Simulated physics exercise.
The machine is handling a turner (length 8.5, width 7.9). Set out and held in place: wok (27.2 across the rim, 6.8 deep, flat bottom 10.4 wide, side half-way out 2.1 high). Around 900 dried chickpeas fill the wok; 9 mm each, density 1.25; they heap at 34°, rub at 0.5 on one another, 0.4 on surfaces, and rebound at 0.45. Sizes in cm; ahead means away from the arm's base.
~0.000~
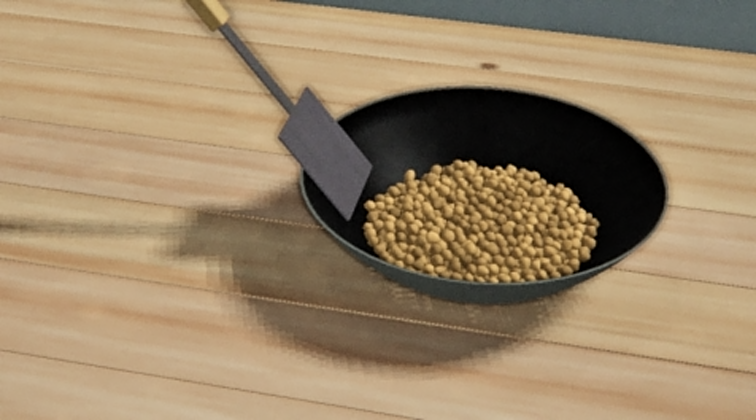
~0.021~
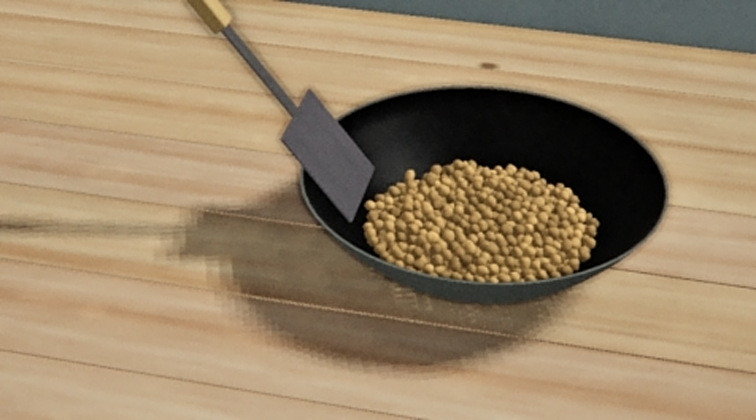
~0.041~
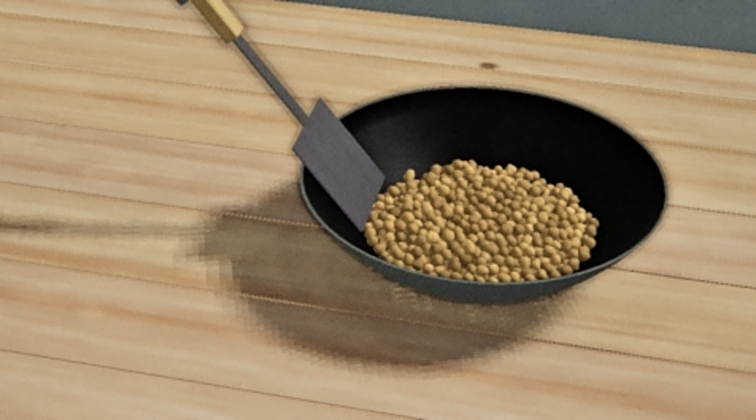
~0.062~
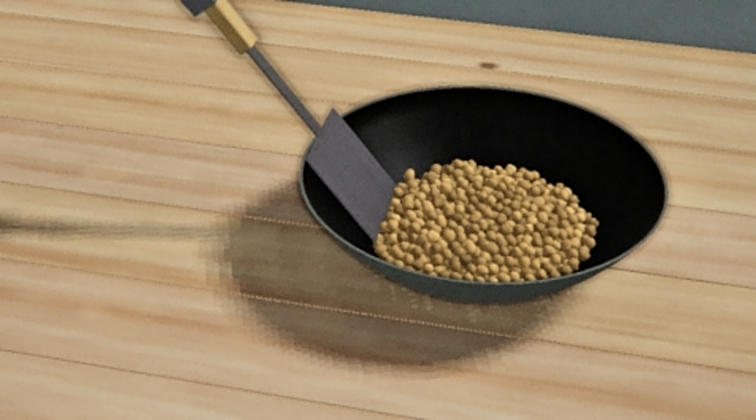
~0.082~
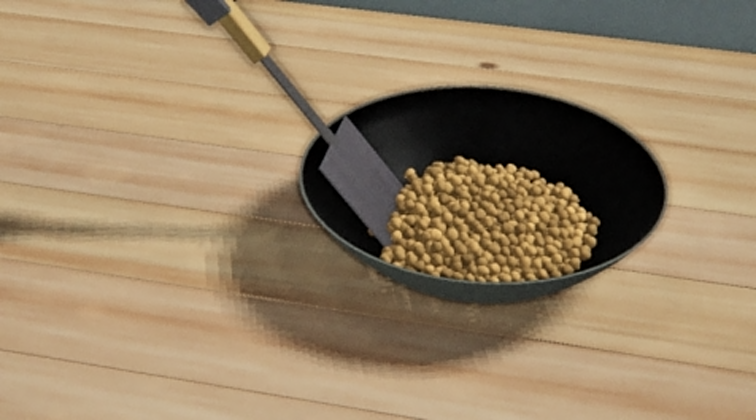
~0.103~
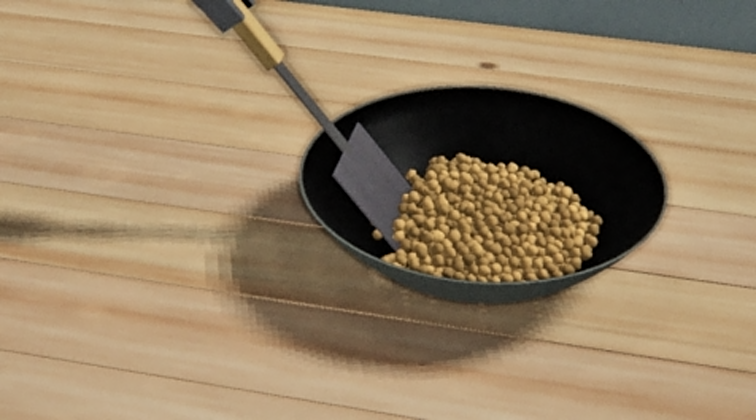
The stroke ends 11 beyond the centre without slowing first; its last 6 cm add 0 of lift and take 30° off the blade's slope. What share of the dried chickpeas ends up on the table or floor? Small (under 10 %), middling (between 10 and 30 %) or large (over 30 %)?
Answer: Middling; between 10 and 30 % of the dried chickpeas finish on the table or floor.
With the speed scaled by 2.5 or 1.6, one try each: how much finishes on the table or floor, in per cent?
Some 40 and 30 per cent.
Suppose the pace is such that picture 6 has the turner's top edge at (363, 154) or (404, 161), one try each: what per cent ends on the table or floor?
About 25 and 35 per cent.
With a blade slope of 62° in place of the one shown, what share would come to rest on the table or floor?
It would be near 25 per cent.
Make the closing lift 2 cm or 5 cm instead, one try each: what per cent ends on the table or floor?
Some 25 and 25 per cent.
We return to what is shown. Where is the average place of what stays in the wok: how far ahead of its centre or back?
About 4.0 cm ahead.
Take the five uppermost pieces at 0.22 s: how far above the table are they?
Some 5 cm.
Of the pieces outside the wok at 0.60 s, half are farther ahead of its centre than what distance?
Roughly 18 cm.
After 0.22 s, sloping 51°, highest piece 5 above the table; 900 in the wok.
After 0.34 s, sloping 41°, highest piece 8 above the table; 900 in the wok.
After 0.60 s, sloping 21°, highest piece 9 above the table; 747 in the wok, 137 on the table or floor, 16 on the blade or in flight.
After 1.65 s, sloping 21°, highest piece 9 above the table; 743 in the wok, 157 on the table or floor.
In the end, 743 in the wok, 157 on the table or floor. That is 17 % on the table or floor.
